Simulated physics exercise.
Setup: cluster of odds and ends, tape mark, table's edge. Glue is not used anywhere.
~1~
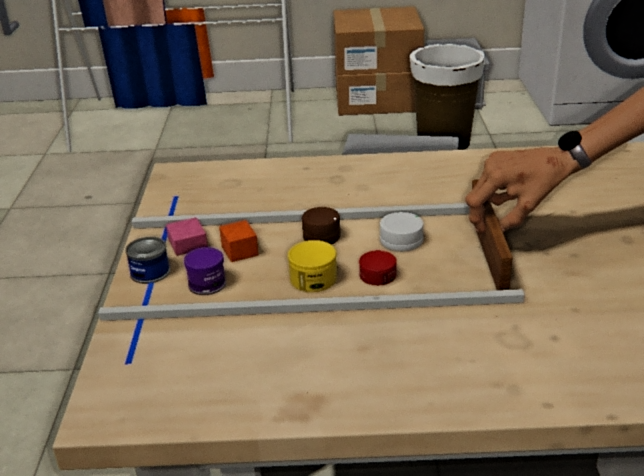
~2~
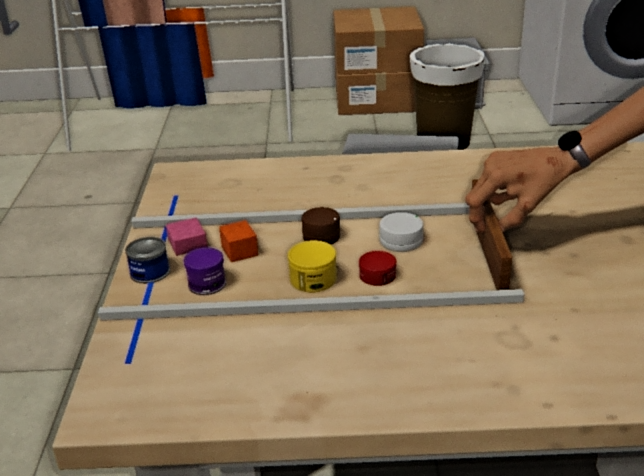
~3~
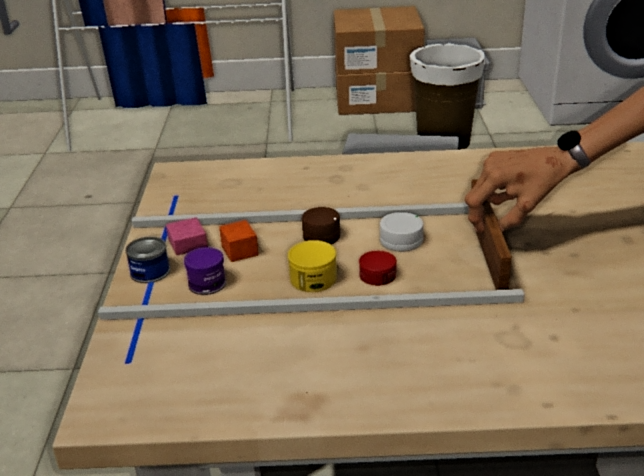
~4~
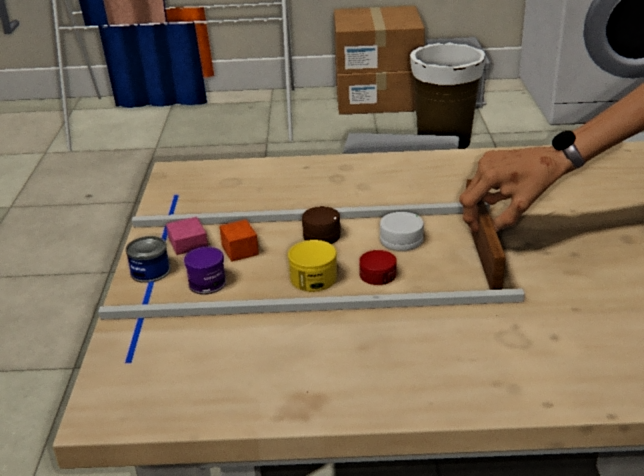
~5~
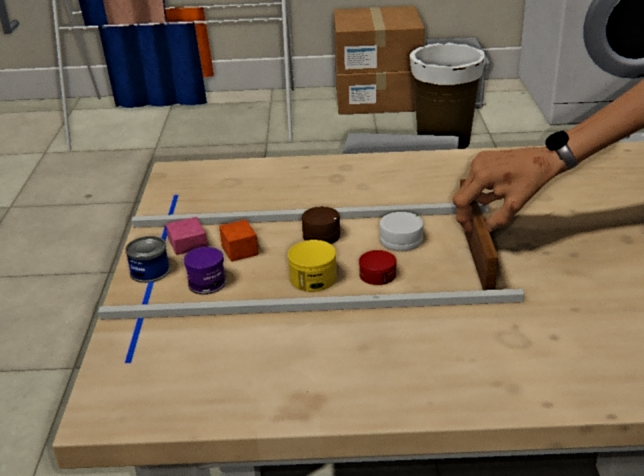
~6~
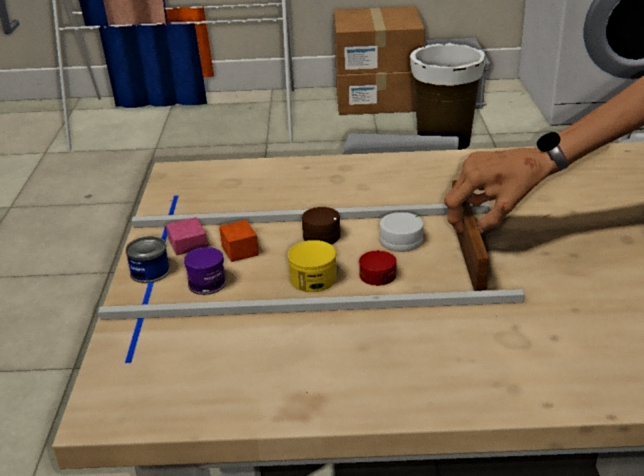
A hand slides a wooden board slightly left between two rails toward small colourful objects.
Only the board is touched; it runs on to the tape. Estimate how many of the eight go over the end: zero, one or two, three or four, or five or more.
Five or beyond lost.
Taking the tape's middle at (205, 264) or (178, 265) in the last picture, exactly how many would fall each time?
In order, 1 then 2.
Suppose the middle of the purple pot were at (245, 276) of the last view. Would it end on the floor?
Result: It remains there.
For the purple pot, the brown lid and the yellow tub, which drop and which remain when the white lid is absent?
The purple pot? It heads down. The brown lid? It does not drop. The yellow tub? It heads down.
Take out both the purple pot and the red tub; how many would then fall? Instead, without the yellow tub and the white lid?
3, then 3.
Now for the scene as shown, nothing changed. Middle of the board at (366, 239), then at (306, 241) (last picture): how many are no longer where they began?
Counts: 4 / 5.
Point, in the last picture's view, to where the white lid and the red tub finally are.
The white lid comes to rest at (135, 252), and the red tub comes to rest at (132, 275).
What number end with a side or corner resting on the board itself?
Contact count: 3.
Early on, none off yet; blue tin at rest near (148, 259); pink block at rest near (187, 236); purple pot at rest near (205, 271).
A while later, none off yet; blue tin at rest near (148, 259); pink block at rest near (187, 236); purple pot travelled a little near (183, 272).
Further along, none off yet; blue tin at rest near (147, 259); pink block travelled about its own width near (143, 232); purple pot travelled well along near (101, 288).
Finally, the number that fall off is five or more; lost, yellow tub, orange block, purple pot, pink block and blue tin.
